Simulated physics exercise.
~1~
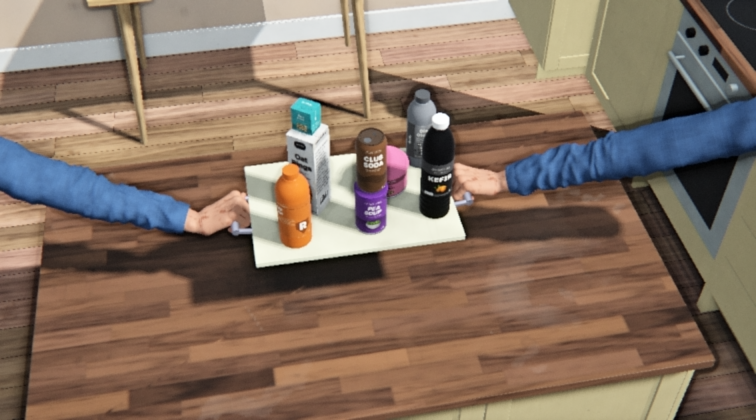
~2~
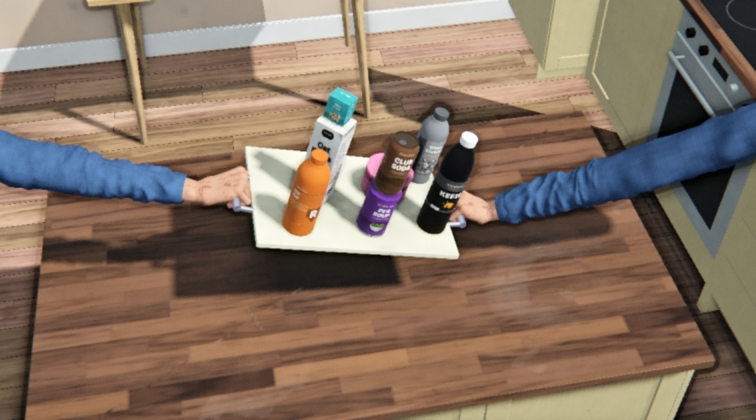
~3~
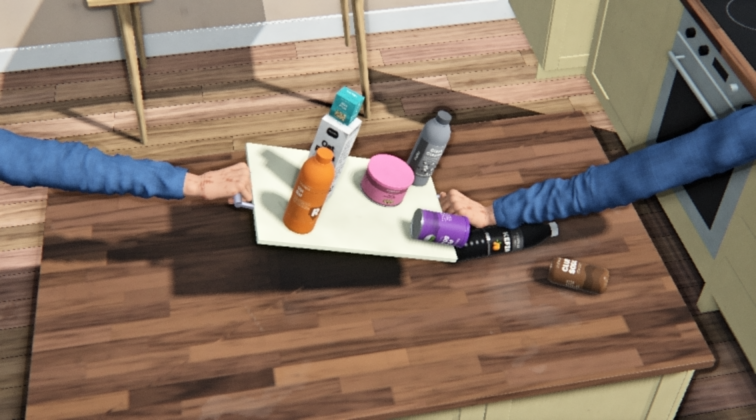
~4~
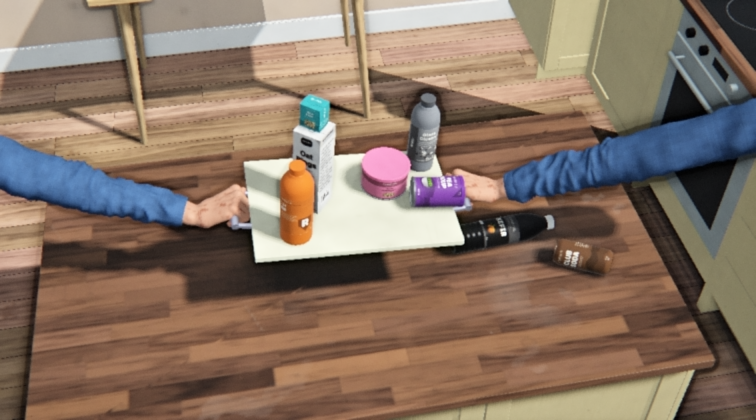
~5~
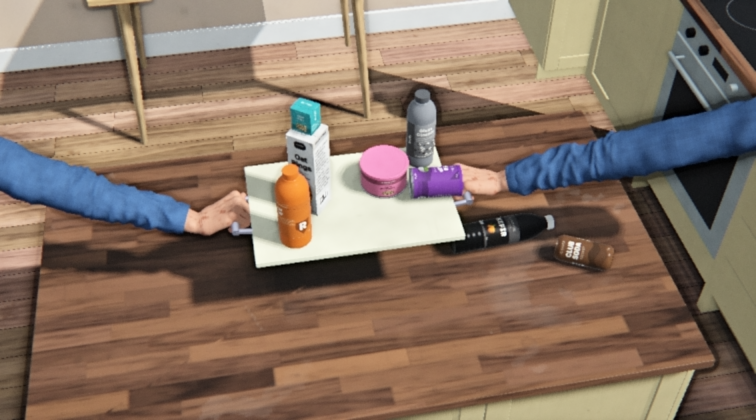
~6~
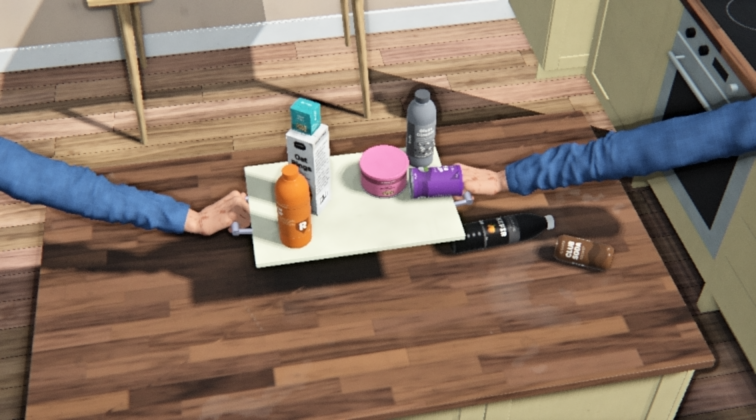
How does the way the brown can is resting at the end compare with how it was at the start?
The brown can stands upright on the tray at the start, but at the end it lies on its side on the wooden counter.
